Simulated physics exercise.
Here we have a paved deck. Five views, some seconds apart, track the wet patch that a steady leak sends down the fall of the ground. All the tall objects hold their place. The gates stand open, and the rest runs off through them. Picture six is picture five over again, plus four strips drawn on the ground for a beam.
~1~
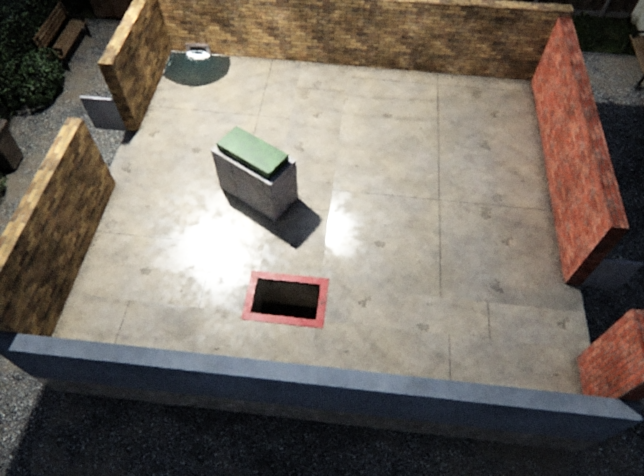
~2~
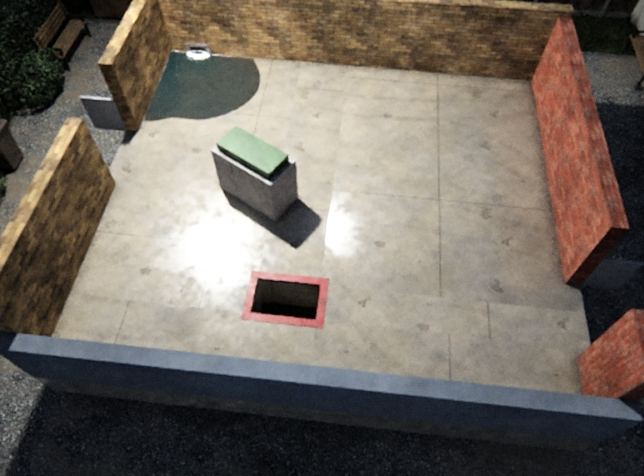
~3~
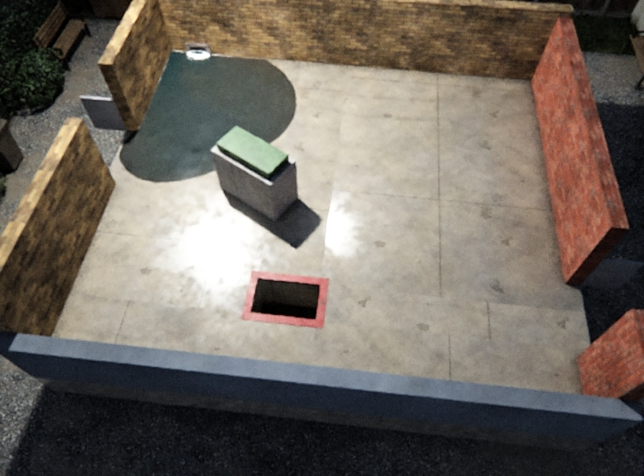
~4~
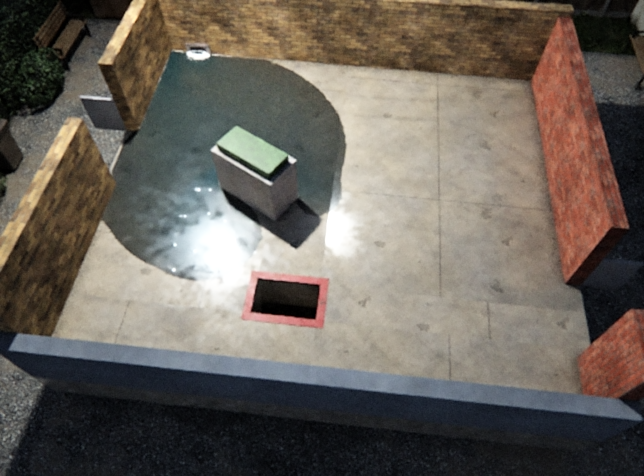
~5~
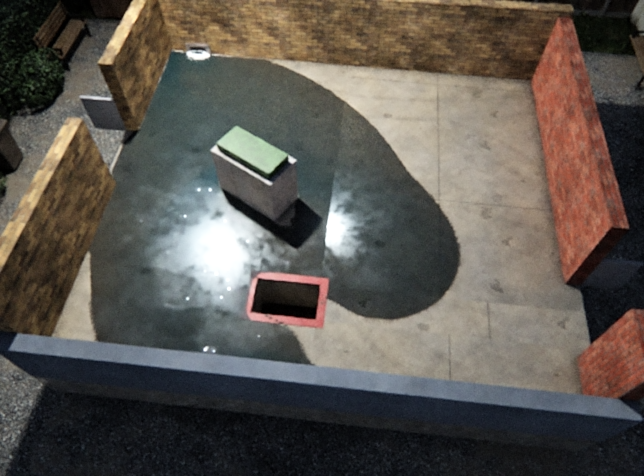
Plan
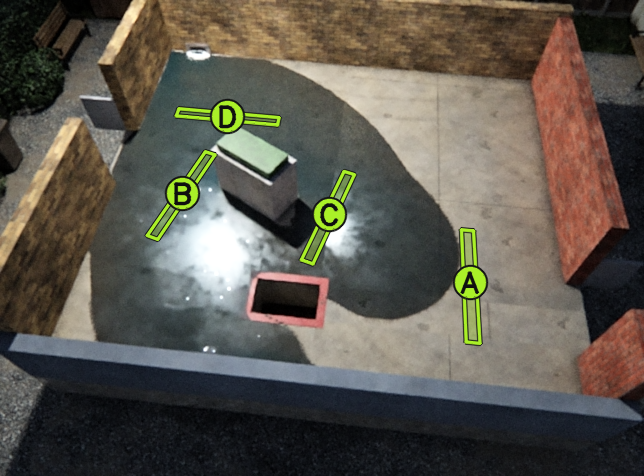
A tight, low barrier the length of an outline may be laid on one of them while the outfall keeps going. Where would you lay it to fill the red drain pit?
Spot C.
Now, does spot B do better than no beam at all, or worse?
It is worse.
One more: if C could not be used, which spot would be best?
Here it is spot A.
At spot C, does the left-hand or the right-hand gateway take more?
The right gate.
In lime, A from (473, 342) to (467, 230); B from (152, 237) to (210, 153); C from (307, 261) to (349, 173); D from (177, 112) to (278, 121).
For spot A, about 21 % of the stream goes into the red drain pit, about 76 % out by the gates.
For spot B, about 10 % of the stream goes into the red drain pit, about 87 % out by the gates.
For spot C, about 38 % of the stream goes into the red drain pit, about 59 % out by the gates.
For spot D, about 11 % of the stream goes into the red drain pit, about 84 % out by the gates.
